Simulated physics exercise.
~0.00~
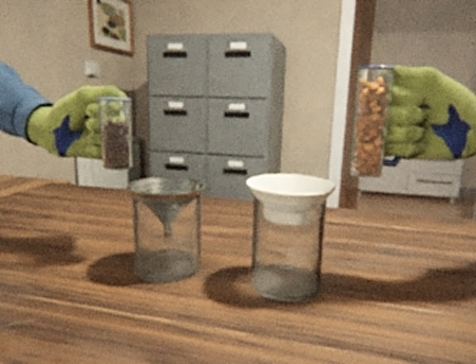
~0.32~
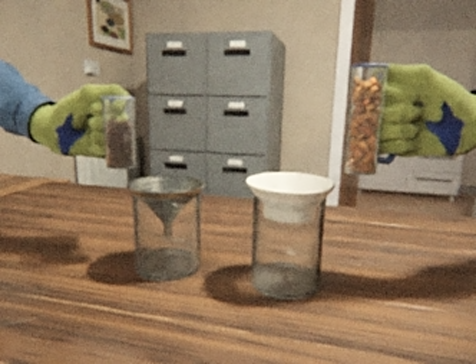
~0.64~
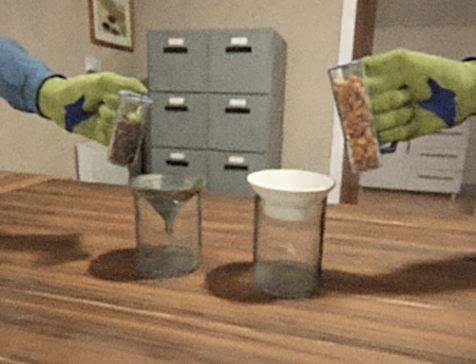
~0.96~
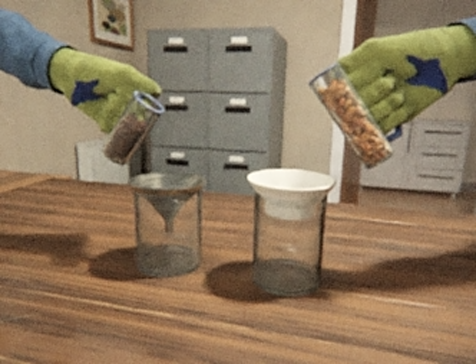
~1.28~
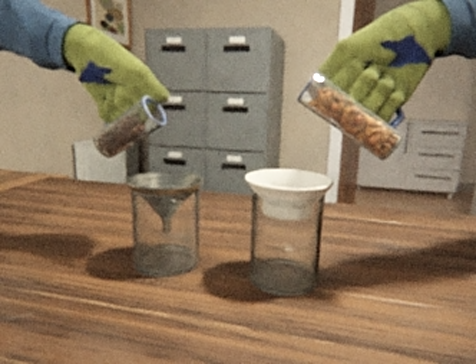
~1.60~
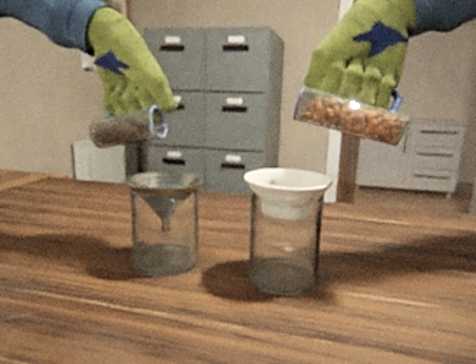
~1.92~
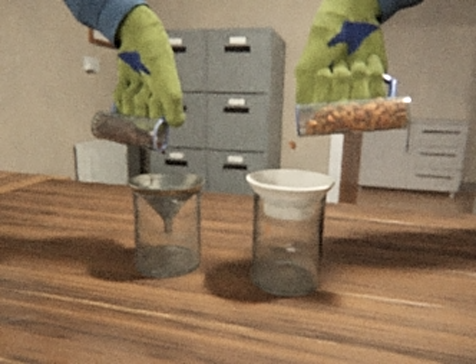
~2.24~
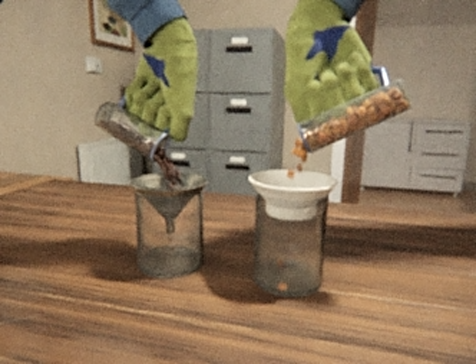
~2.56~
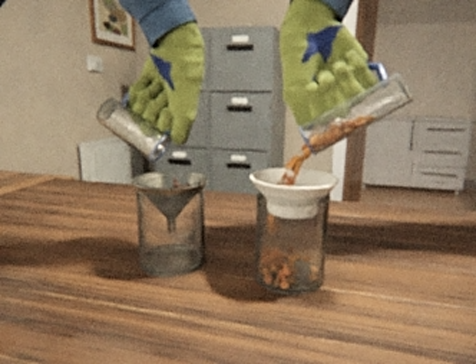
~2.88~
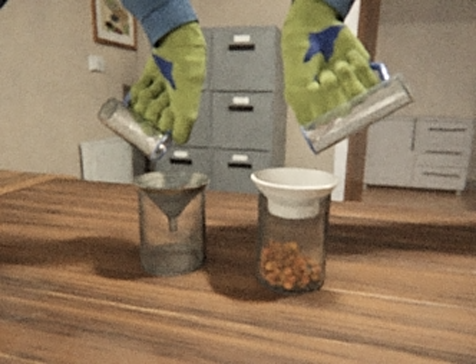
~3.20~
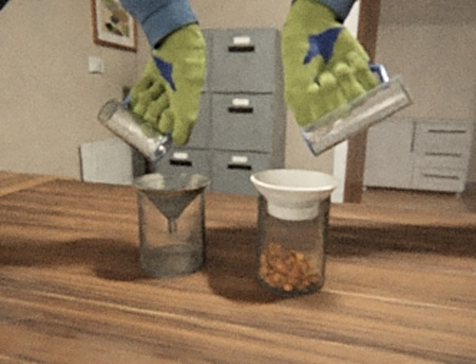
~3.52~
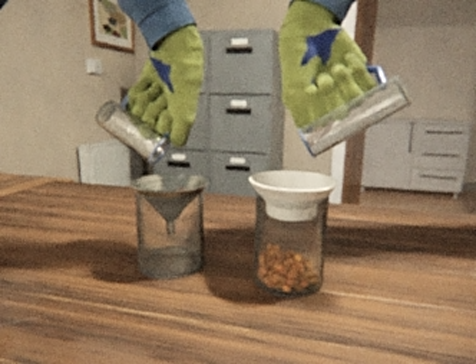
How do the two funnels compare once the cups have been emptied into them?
The grey funnel on the left clogs and holds back nearly all of its dark pieces, while the white funnel on the right lets all of its orange-brown pieces through into the jar.
